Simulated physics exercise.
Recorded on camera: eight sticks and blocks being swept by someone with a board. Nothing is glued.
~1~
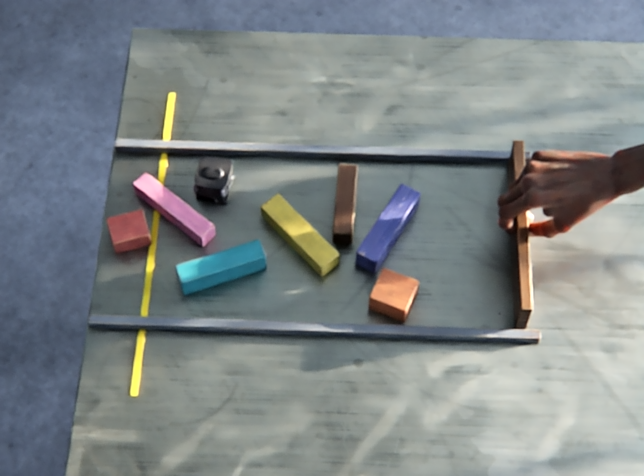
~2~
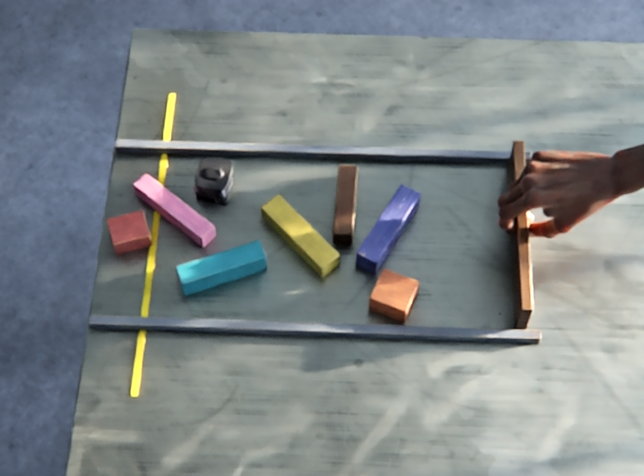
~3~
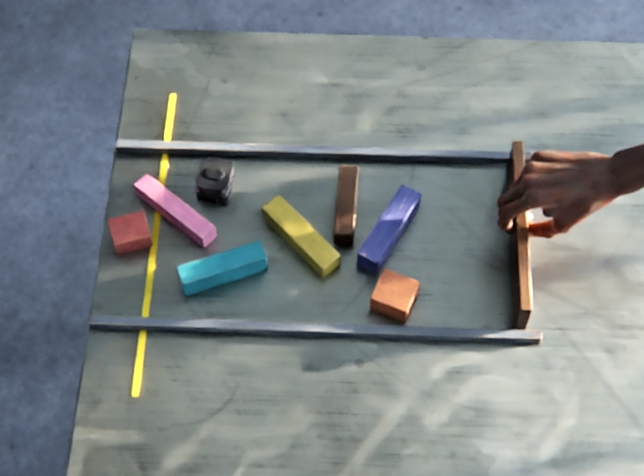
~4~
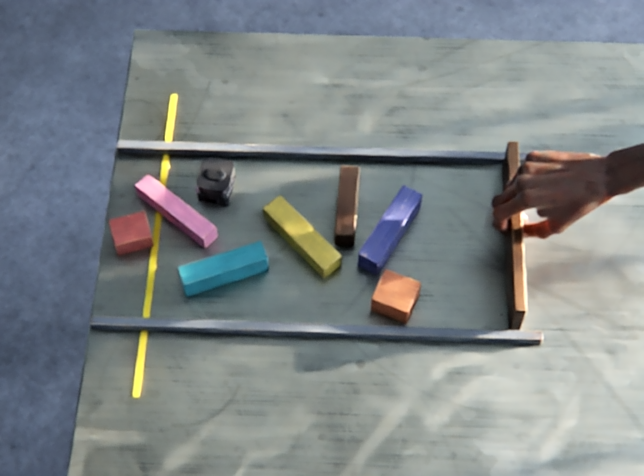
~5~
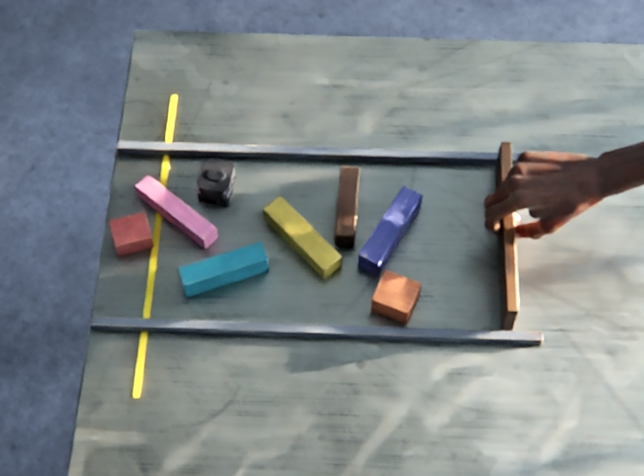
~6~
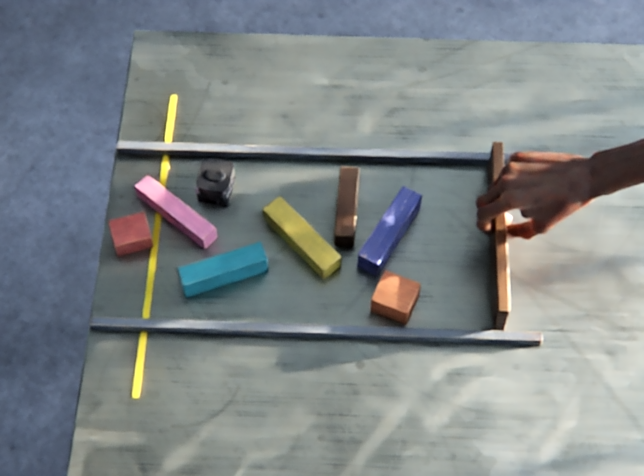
On a grey tabletop, a hand sliding a wooden board slightly left between two rails, the coloured blocks ahead lying still.
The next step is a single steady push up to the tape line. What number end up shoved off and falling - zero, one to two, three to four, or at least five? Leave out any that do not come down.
The push clears off a handful of three or four.
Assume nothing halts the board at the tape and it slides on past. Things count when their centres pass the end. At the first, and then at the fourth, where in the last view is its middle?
The first puts it near (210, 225), the next near (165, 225).
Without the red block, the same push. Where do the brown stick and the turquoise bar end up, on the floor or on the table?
The brown stick is still there, the turquoise bar is gone.
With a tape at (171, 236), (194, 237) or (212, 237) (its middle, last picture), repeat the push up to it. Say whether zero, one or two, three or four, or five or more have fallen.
Falls: Three to four; one to two; none at all.
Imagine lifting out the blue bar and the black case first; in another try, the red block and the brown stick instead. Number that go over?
Tally per try: 3 / 2.
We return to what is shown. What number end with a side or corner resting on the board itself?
The figure is 2.
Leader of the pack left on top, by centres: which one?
Going by centres, it is the yellow bar.
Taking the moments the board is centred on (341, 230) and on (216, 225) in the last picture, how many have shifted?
Respectively 4 and 8.
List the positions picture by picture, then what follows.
The first frame shows red block (129, 232); pink bar (174, 209); black case (214, 180); board (519, 233); tape (154, 233).
The second frame shows pink bar (174, 210); turquoise bar (222, 268).
The third frame shows black case (215, 181); blue bar (389, 229).
The fourth frame shows red block (131, 233); board (514, 234).
The fifth frame shows pink bar (176, 211); yellow bar (302, 237).
The sixth frame shows red block (131, 234); pink bar (176, 212); black case (216, 182); board (498, 235); tape (156, 236).
A little later, none off yet; red block at rest near (131, 234); pink bar at rest near (176, 212); black case at rest near (216, 182).
Next, none off yet; red block at rest near (131, 234); pink bar shifted a little near (164, 217); black case moving near (206, 182).
When it is over, the number that fall off is three or four; down, turquoise bar, black case, pink bar and red block.
